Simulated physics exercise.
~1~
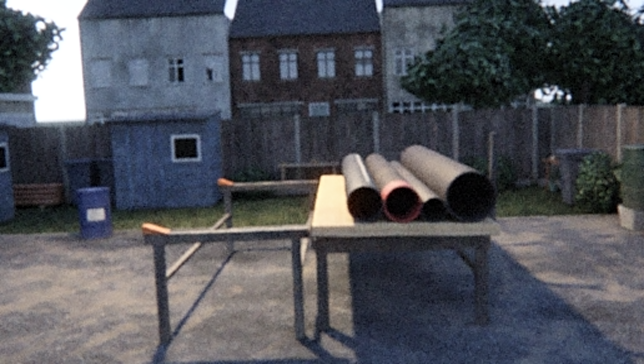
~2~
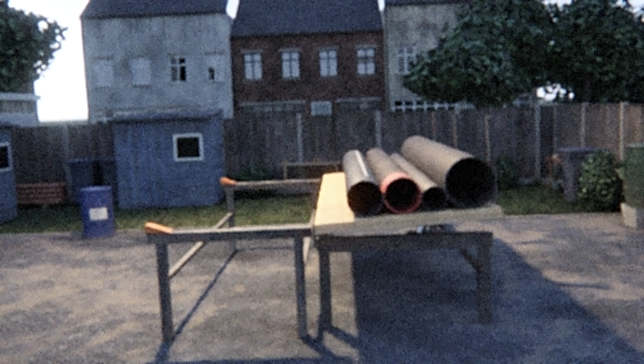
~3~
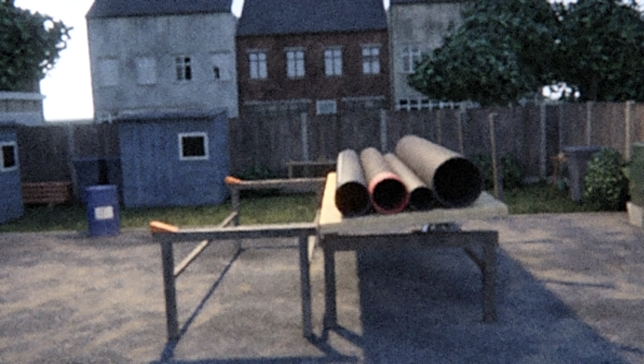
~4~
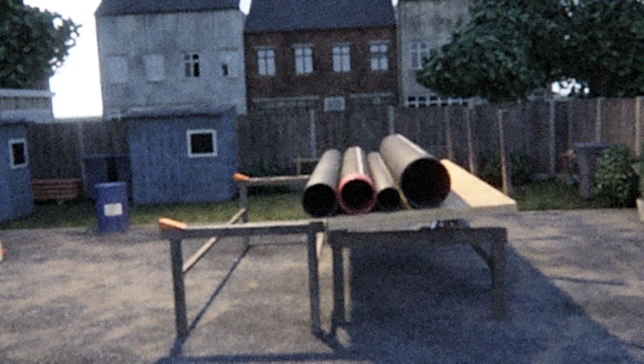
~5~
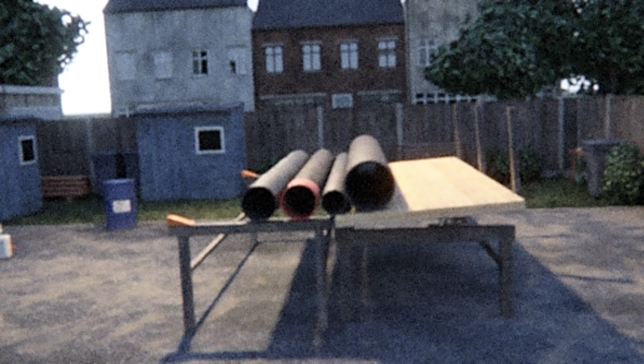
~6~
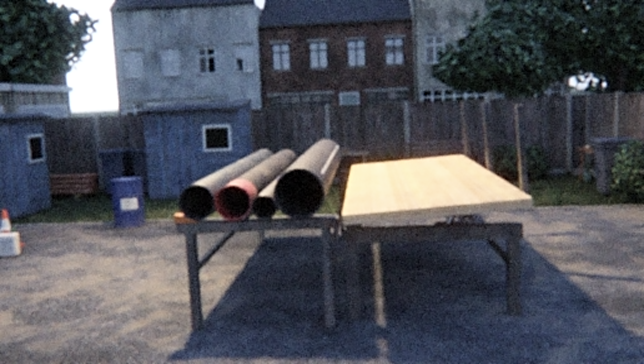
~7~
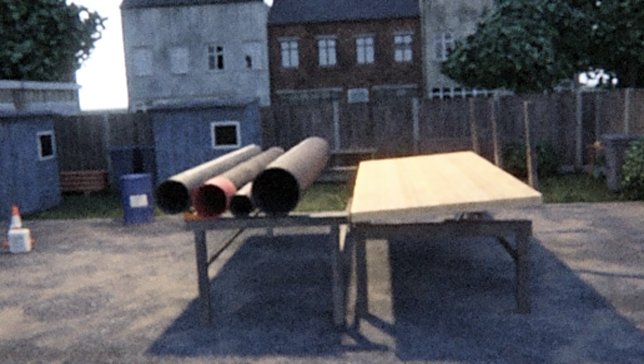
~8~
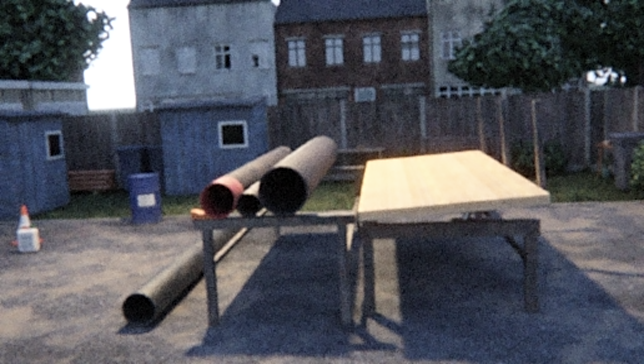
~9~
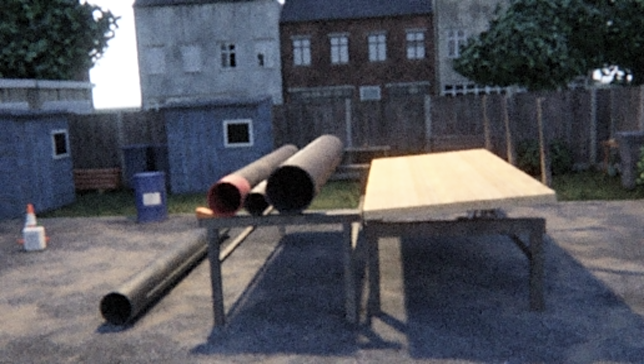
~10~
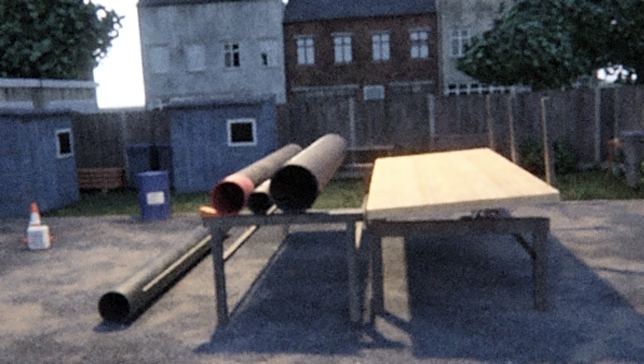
In a paved yard backed by a wooden fence, blue sheds and old houses, four hollow pipes, one of them red, lie side by side on a wooden deck beside a level rack. The deck's far edge tilts up, and the pipes start rolling left. They cross together onto the rack, leaving the pale deck bare, as the view drifts slightly left. The leading pipe rolls over the rack's left end and drops to the ground. The red pipe stays on the rack at its left end, with the other two resting beside it.
